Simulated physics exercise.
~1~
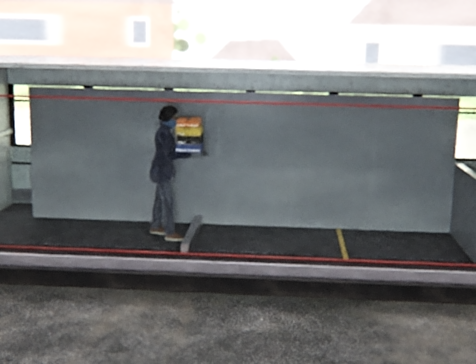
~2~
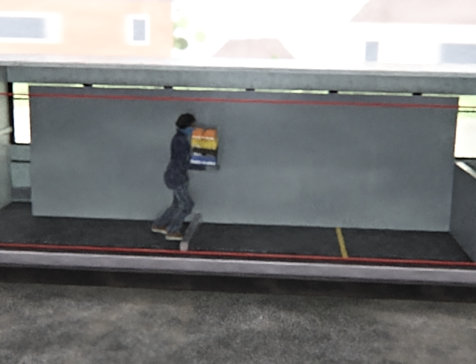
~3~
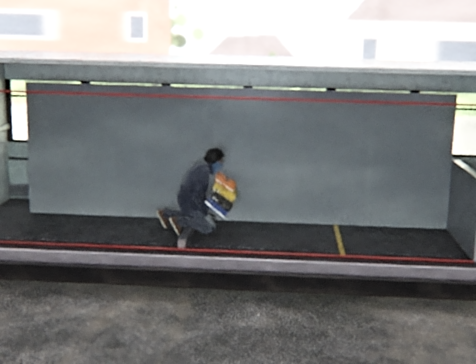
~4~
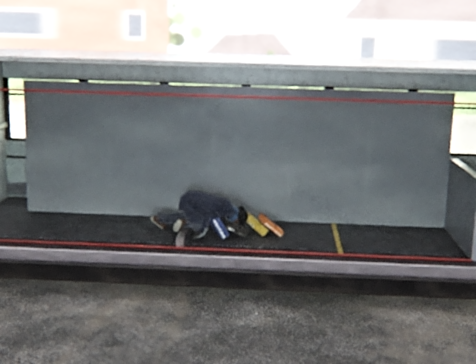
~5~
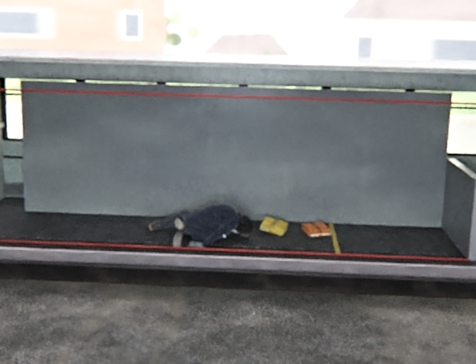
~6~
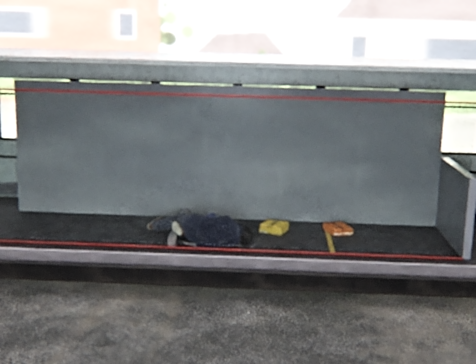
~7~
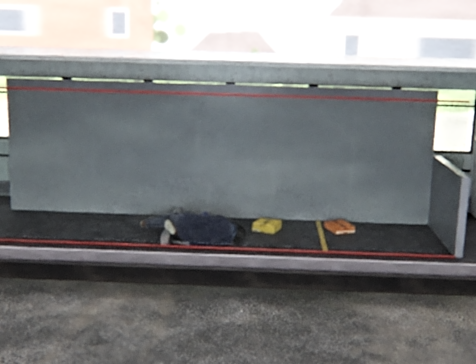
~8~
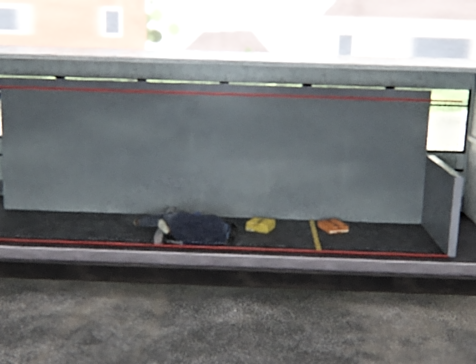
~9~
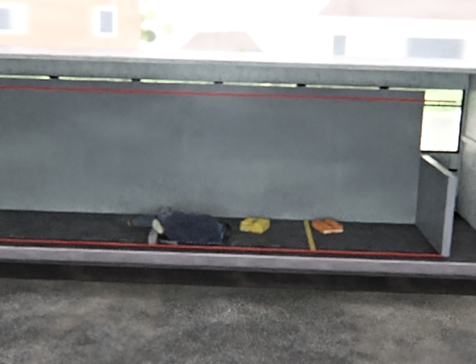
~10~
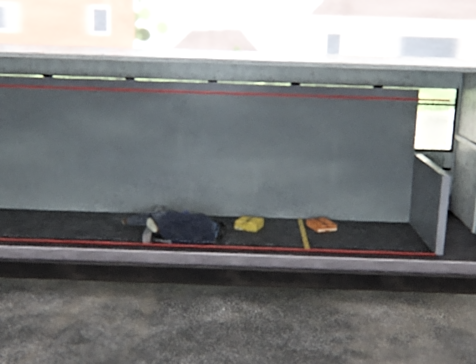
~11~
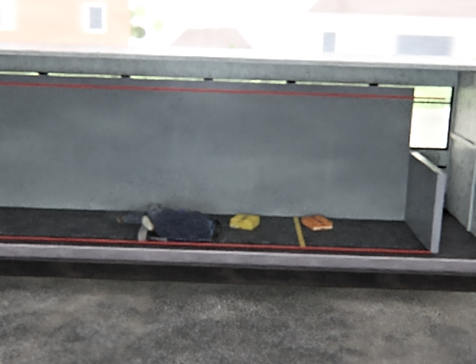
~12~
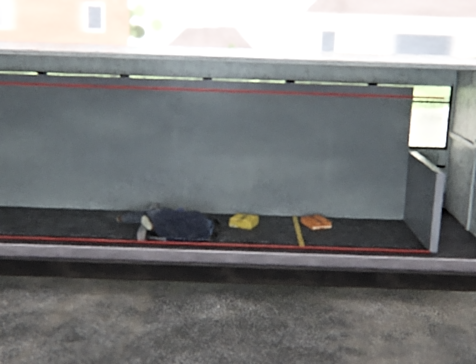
We see a figure carrying a stack of coloured boxes to the right, crumpling to the floor and spilling them; the yellow one stops short of a yellow line, the orange one slides just past it, and the figure lies still.
